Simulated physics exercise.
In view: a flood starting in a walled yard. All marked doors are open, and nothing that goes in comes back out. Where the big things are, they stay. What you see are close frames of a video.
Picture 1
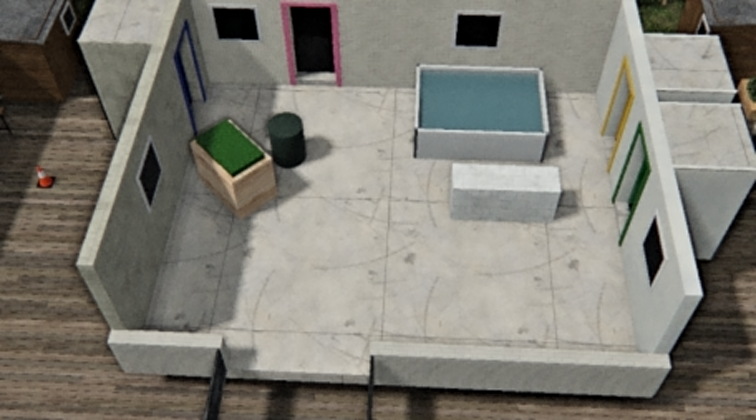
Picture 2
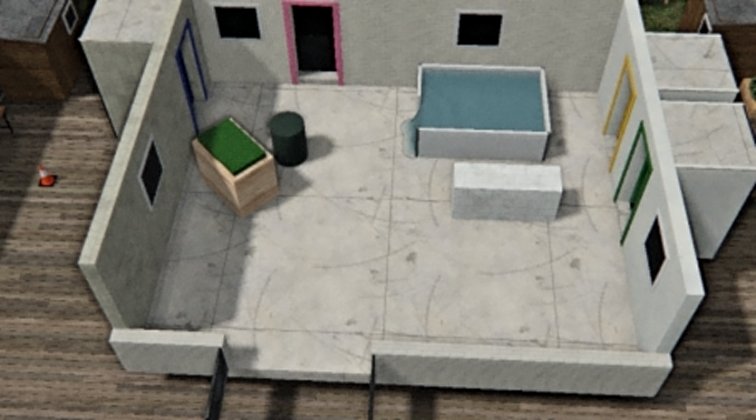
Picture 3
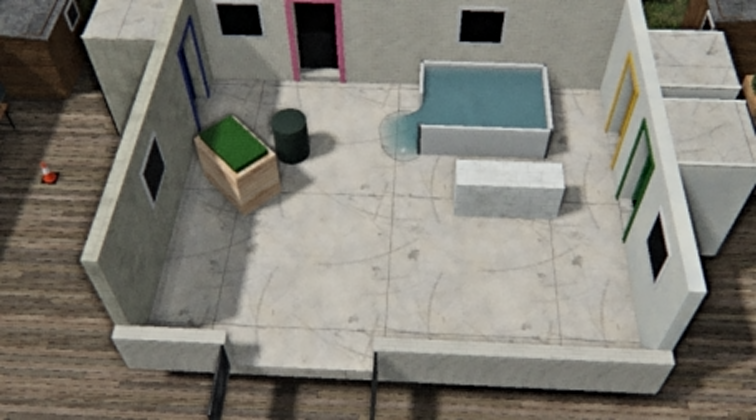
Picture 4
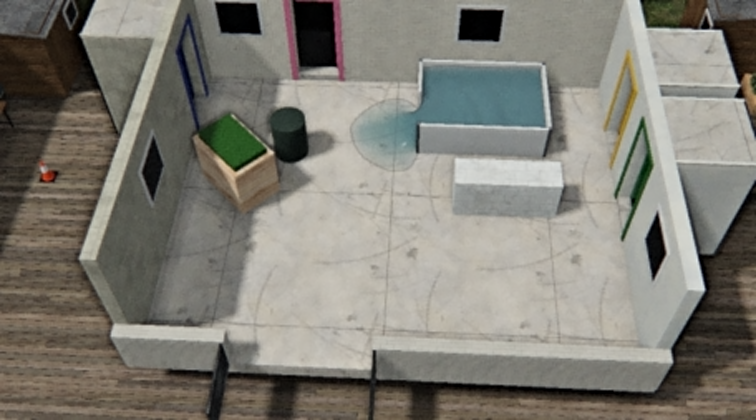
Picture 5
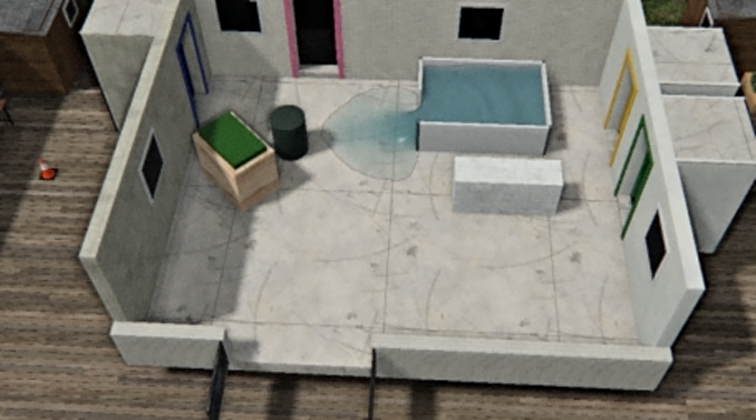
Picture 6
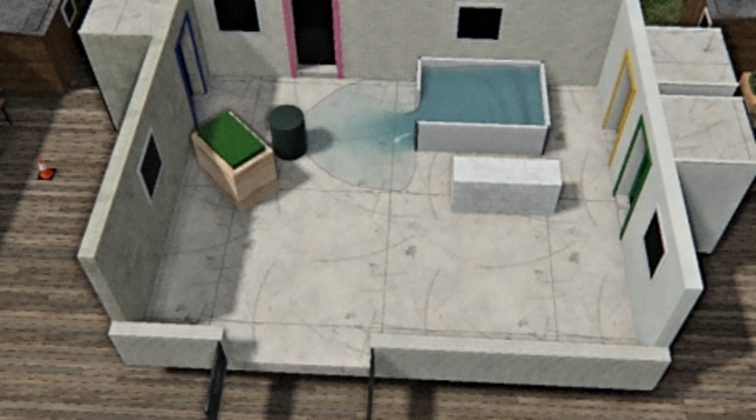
A pale walled yard with a cracked floor, set among wooden planks, is seen from high above its low front wall. A blue-filled white tank stands at the back right behind a pale block, with a dark green barrel and a green-topped wooden box at left, and pink, blue, yellow and green doorways around. Water pours from the tank's left side and fans leftward across the floor to the barrel, while the view shifts very slightly.
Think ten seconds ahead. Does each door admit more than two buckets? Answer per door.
The pink door: It does not; the yellow door: It does not; the green door: It does not; the blue door: It does.
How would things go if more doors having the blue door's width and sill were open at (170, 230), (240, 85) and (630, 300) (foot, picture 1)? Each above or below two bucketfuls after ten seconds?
The first new doorway comes up short, the second tops it, the third comes up short.
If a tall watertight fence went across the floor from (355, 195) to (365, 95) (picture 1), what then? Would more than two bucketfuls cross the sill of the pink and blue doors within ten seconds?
Separately, pink remains beneath the limit while blue remains beneath the limit.
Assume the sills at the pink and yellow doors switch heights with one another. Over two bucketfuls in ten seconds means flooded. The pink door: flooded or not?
Well, the way I see it, the pink door lets through more.
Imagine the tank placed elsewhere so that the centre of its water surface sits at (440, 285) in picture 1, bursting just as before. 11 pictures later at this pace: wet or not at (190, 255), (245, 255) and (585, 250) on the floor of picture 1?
Taking the three spots in turn, I'd say drenched, then drenched, then spared.
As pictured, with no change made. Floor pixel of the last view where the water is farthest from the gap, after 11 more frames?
I'd say near (192, 258).
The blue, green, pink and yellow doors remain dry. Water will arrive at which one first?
My answer is the pink one.
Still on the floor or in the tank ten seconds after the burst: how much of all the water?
My reading is around 76 percent.
A moment on, water covers 25 % of the floor; the pink door wet at the sill, nothing in, the yellow door not reached, the green door not reached, the blue door not reached.
Next, water covers 35 % of the floor; the pink door wet at the sill, nothing in, the yellow door not reached, the green door not reached, the blue door over two buckets in.
Then, water covers 45 % of the floor; the pink door wet at the sill, nothing in, the yellow door not reached, the green door not reached, the blue door far over two buckets in.
Later, water covers 50 % of the floor; the pink door wet at the sill, nothing in, the yellow door not reached, the green door not reached, the blue door far over two buckets in.
In the end, water covers 60 % of the floor; the pink door wet at the sill, nothing in, the yellow door not reached, the green door not reached, the blue door far over two buckets in.
